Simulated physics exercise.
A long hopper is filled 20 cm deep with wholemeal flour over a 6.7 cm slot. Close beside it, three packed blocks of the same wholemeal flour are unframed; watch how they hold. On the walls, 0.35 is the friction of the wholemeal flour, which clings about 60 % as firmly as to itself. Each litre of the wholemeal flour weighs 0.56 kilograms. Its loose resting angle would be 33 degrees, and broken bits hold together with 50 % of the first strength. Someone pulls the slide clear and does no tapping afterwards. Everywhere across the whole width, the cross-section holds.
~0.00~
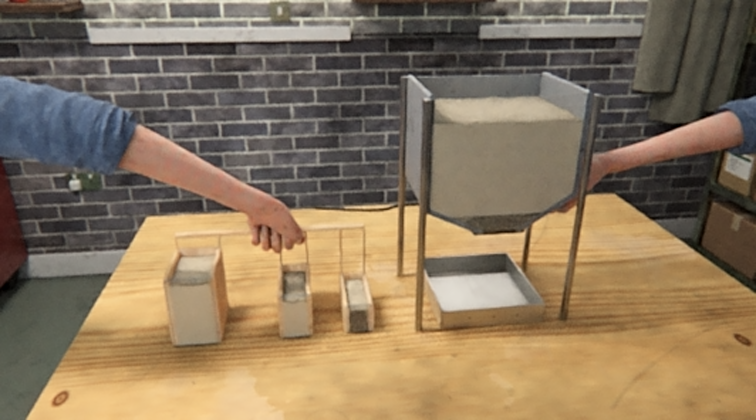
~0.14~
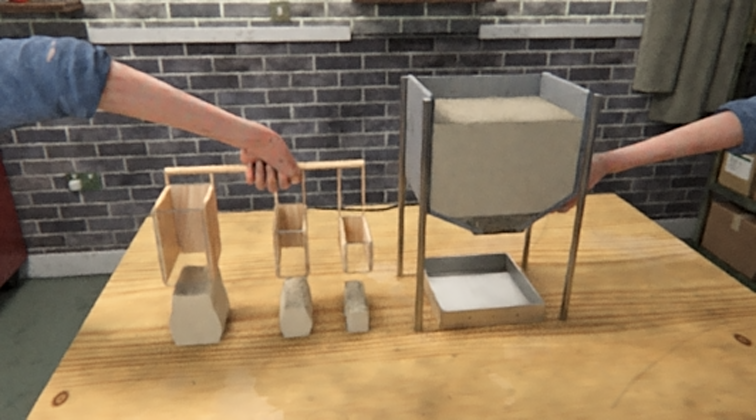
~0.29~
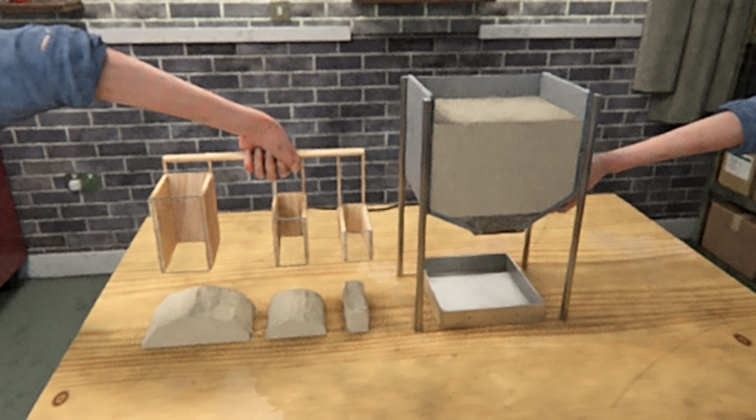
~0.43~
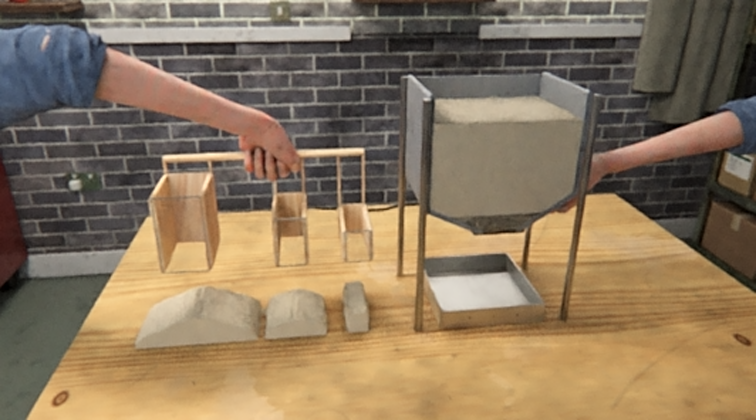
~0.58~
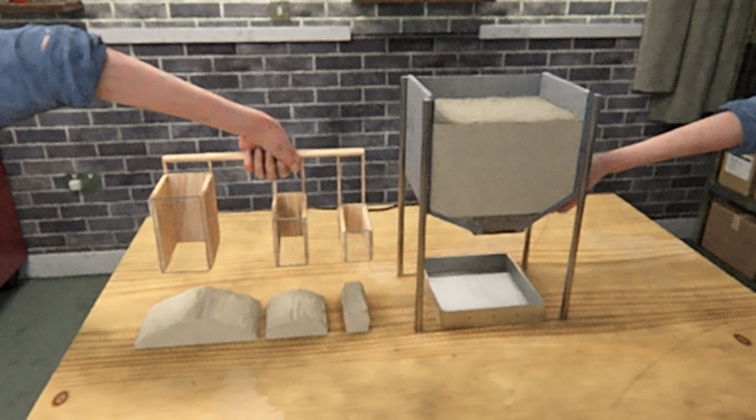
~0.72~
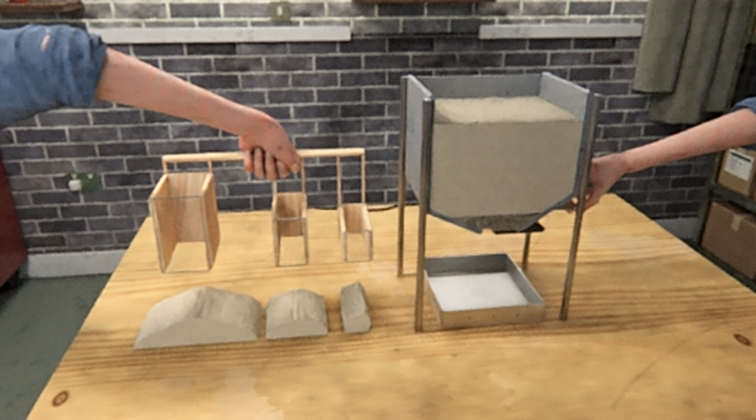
A hand at left lifts three joined wooden molds off pale beige flour blocks; the larger two slump into low mounds while the smallest sags slightly, and finally the right hand draws out a dark slide beneath the grey hopper. The full hopper stands on four legs above a shallow metal tray, right of the blocks. A still camera looks slightly down on a wooden table before a dark brick wall.
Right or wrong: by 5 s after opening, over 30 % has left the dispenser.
Right.
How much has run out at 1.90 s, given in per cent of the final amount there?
50 %.
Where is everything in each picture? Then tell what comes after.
In the first frame, end of the slide at (517, 231), not yet moved; highest point of the wholemeal flour at (489, 122); test blocks 13 cm, 7.7 cm, 5.0 cm high (left to right).
In the second frame, end of the slide at (517, 231), not yet moved; highest point of the wholemeal flour at (489, 122); test blocks 11 cm, 6.3 cm, 4.8 cm high (left to right).
In the third frame, end of the slide at (517, 231), not yet moved; highest point of the wholemeal flour at (489, 122); test blocks 6.0 cm, 3.8 cm, 4.7 cm high (left to right).
In the fourth frame, end of the slide at (517, 231), not yet moved; highest point of the wholemeal flour at (489, 122); test blocks 5.7 cm, 3.7 cm, 4.6 cm high (left to right).
In the fifth frame, end of the slide at (517, 231), not yet moved; highest point of the wholemeal flour at (489, 122); test blocks 5.7 cm, 3.7 cm, 4.4 cm high (left to right).
In the sixth frame, end of the slide at (537, 230), moved 3.9 cm; highest point of the wholemeal flour at (531, 121); test blocks 5.7 cm, 3.7 cm, 4.2 cm high (left to right).
By 1.07 s, 8 % has run out.
By 1.49 s, 31 % has run out.
By 1.90 s, 53 % has run out.
By 2.32 s, 74 % has run out.
By 5.62 s, at the end, 99 % has run out.
